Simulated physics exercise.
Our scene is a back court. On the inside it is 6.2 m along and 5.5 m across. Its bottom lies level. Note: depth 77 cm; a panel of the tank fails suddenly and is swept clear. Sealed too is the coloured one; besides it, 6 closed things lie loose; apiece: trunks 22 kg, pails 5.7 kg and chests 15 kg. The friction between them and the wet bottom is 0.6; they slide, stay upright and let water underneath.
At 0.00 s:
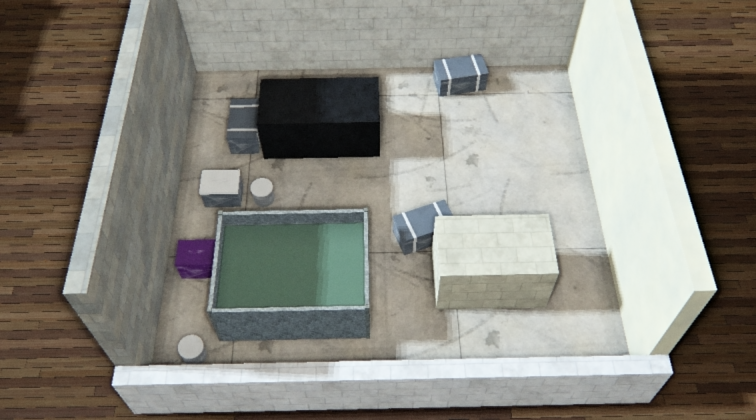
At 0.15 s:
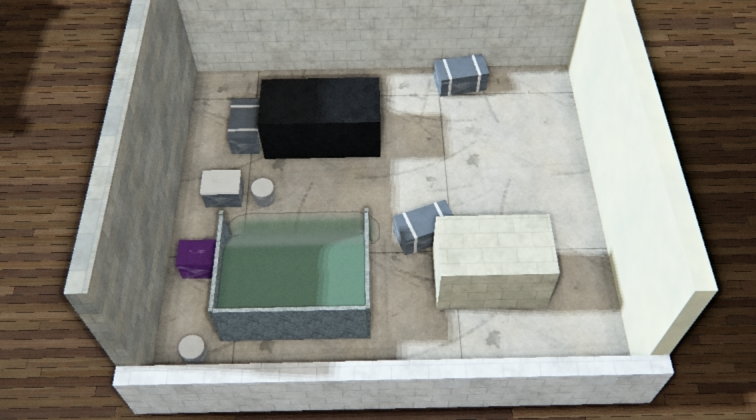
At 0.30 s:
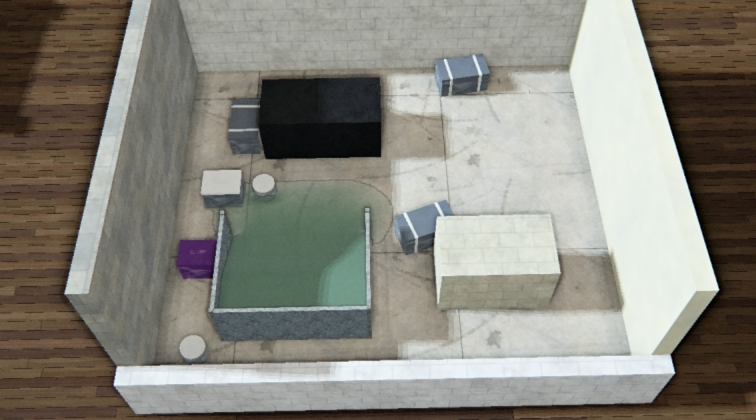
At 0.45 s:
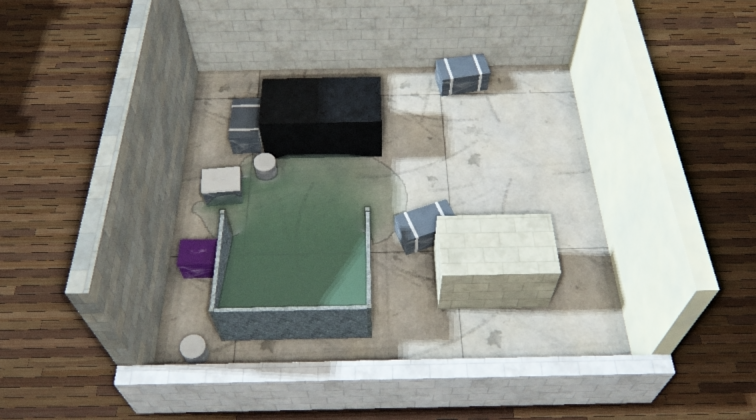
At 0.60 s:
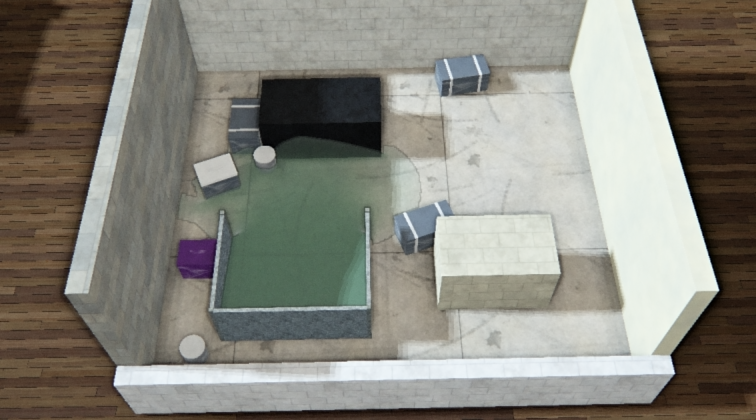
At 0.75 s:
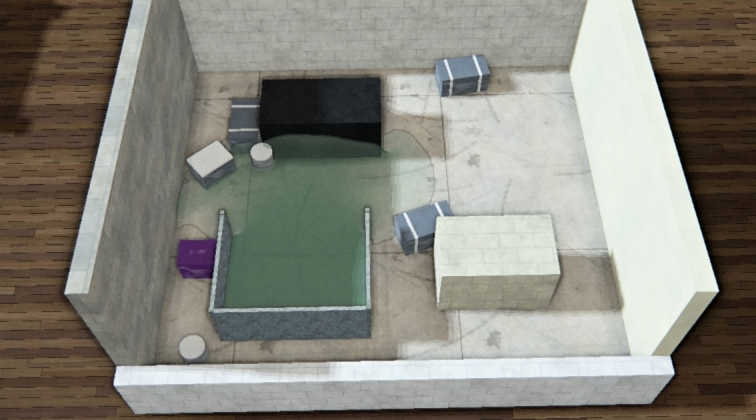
Green water spreads from an open-topped grey tank in a walled court with a pale floor, seen from above at a steady angle with dark wooden boards outside. A black block stands behind the tank, a cream block to its right, with blue-grey strapped chests, pale-topped pails and a purple chest around them. The tank's far side vanishes, water fans back to the black block and toward the left wall, and a pale-topped box turns and shifts slightly left.
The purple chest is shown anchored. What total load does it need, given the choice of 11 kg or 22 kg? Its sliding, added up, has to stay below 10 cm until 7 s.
It needs more than either.
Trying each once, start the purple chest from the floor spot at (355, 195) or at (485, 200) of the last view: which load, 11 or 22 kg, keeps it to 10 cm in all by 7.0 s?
Order kept: Both picks fail, both picks fail.
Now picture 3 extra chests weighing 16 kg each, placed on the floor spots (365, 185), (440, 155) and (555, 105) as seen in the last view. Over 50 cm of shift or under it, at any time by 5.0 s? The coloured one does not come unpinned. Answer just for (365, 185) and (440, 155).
So the first one crosses the line and the second one crosses the line.
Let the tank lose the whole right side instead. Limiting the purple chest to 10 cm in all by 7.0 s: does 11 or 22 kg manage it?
Then I'd expect only the heavy mass to do.
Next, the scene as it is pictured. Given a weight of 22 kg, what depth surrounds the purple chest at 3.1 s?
Depth: Approx. 7 cm.
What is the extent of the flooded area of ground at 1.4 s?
Close to 14 m2, I'd say.
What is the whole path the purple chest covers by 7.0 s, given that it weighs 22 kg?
About 80 cm.
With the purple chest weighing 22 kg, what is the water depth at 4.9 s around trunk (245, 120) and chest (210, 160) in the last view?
First about 9 cm, second about 13 cm.
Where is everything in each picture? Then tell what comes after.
The purple chest at (197, 252) rests on the ground; 2.6 m2 under water; 0 of 7 have shifted, in the first frame.
The purple chest at (197, 252), on the bottom; 3.8 m2 under water; 0 of 7 have shifted, in the second frame.
The purple chest at (198, 252), on the bottom; 5.1 m2 under water; 1 of 7 have shifted, in the third frame.
The purple chest at (199, 252), on the bottom; water covers 6.6 m2; 1 of 7 have shifted, in the fourth frame.
The purple chest at (198, 252) rests on the ground; 7.6 m2 under water; 2 of 7 have shifted, in the fifth frame.
The purple chest at (198, 252), on the bottom; 8.6 m2 under water; 2 of 7 have shifted, in the sixth frame.
After 1.4 s the purple chest would be 0 cm from its start with 11 kg and 0 cm from its start with 22 kg; 0 cm of water round it then.
After 3.1 s the purple chest would be 61 cm from its start with 11 kg and 30 cm from its start with 22 kg; 7 cm of water round it then.
After 4.9 s the purple chest would be 127 cm from its start with 11 kg and 81 cm from its start with 22 kg; 7 cm of water round it then.
After 7.0 s the purple chest would be 197 cm from its start with 11 kg and 81 cm from its start with 22 kg; 5 cm of water round it then.
